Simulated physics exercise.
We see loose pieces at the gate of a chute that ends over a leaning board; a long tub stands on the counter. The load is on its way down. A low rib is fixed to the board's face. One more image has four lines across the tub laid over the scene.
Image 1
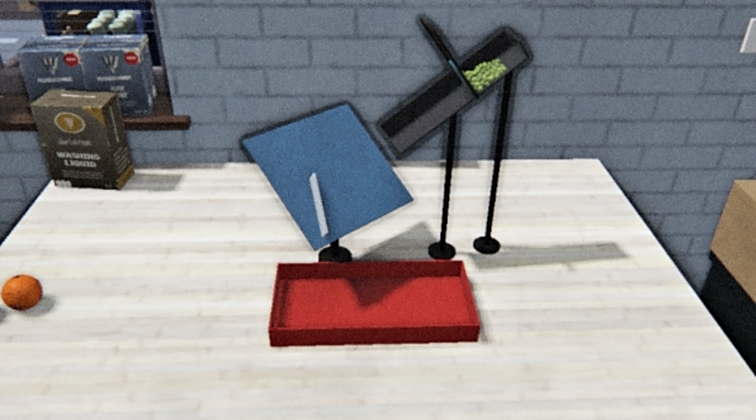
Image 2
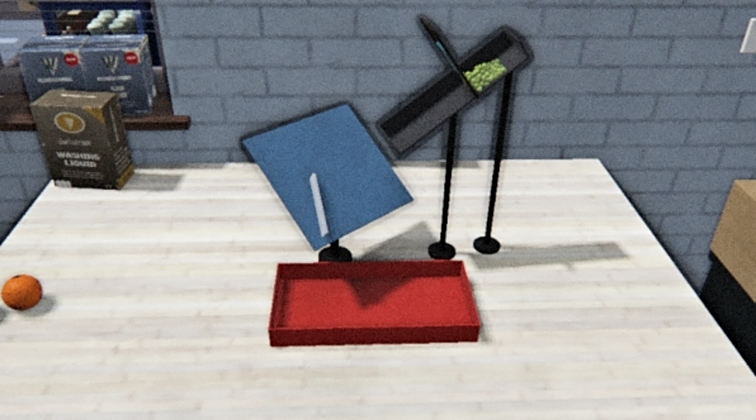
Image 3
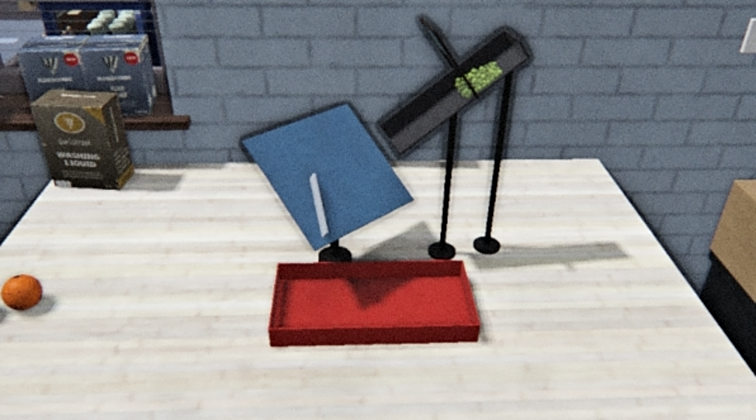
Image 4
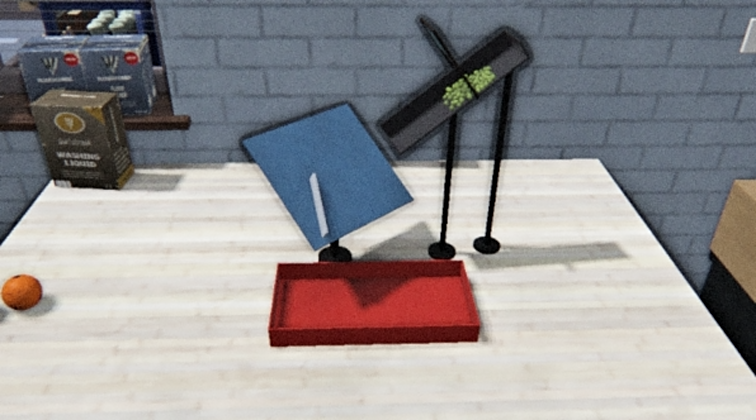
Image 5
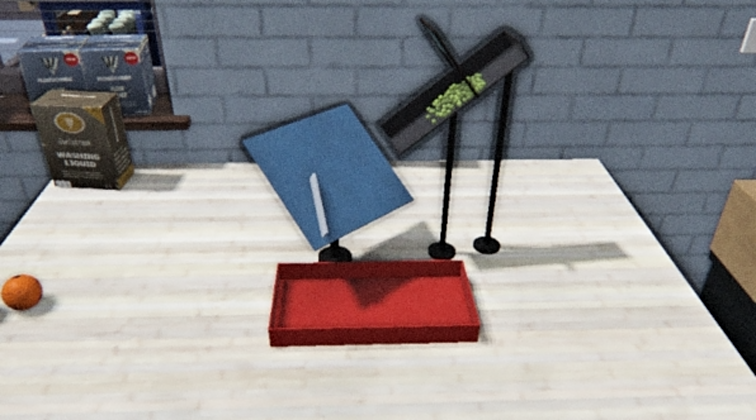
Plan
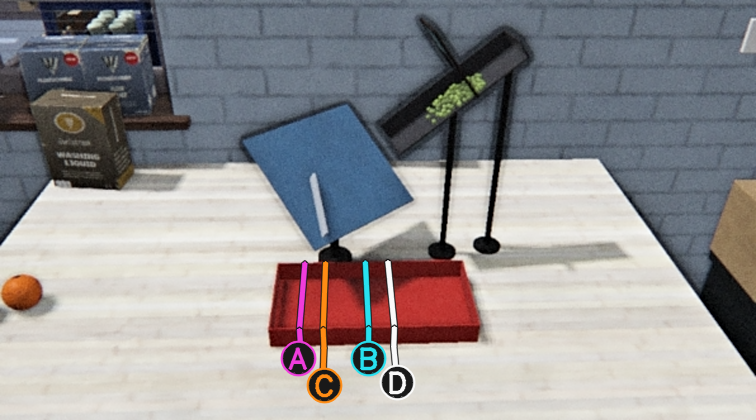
Small green pieces slide down and leftward along a dark sloping chute above a blue board.
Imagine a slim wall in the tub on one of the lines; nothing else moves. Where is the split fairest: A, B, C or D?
It is B.
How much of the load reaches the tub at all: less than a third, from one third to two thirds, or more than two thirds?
It is more than two thirds.
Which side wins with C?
Right.
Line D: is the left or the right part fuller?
More lands on the left.
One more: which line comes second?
That would be D.
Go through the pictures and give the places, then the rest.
The first frame shows load behind the gate (481, 75), dried peas; lip of the chute (395, 147), sloping fairly steeply.
The second frame shows middle of the board (333, 171), tilted fairly steeply; middle of its low edge (368, 223); of its high edge (298, 121).
The third frame shows front corners of the tub (269, 329) and (480, 324), empty; front of the load (464, 95).
The fourth frame shows middle of the load (466, 84); its front (446, 103), roughly a quarter of the way to the lip; rib from (314, 173) to (327, 233).
The fifth frame shows middle of the load (456, 97); its front (428, 117), roughly half of the way to the lip.
On the marked copy, line A crosses the front rim at (299, 328); line B crosses the front rim at (368, 327); line C crosses the front rim at (323, 328); line D crosses the front rim at (394, 326).
For line A, of what is caught, not one piece on the left of the divider, every piece on the right.
For line B, of what is caught, roughly half on the left of the divider, roughly half on the right.
For line C, of what is caught, just a few on the left of the divider, almost all on the right.
For line D, of what is caught, the larger part on the left of the divider, roughly a quarter on the right.
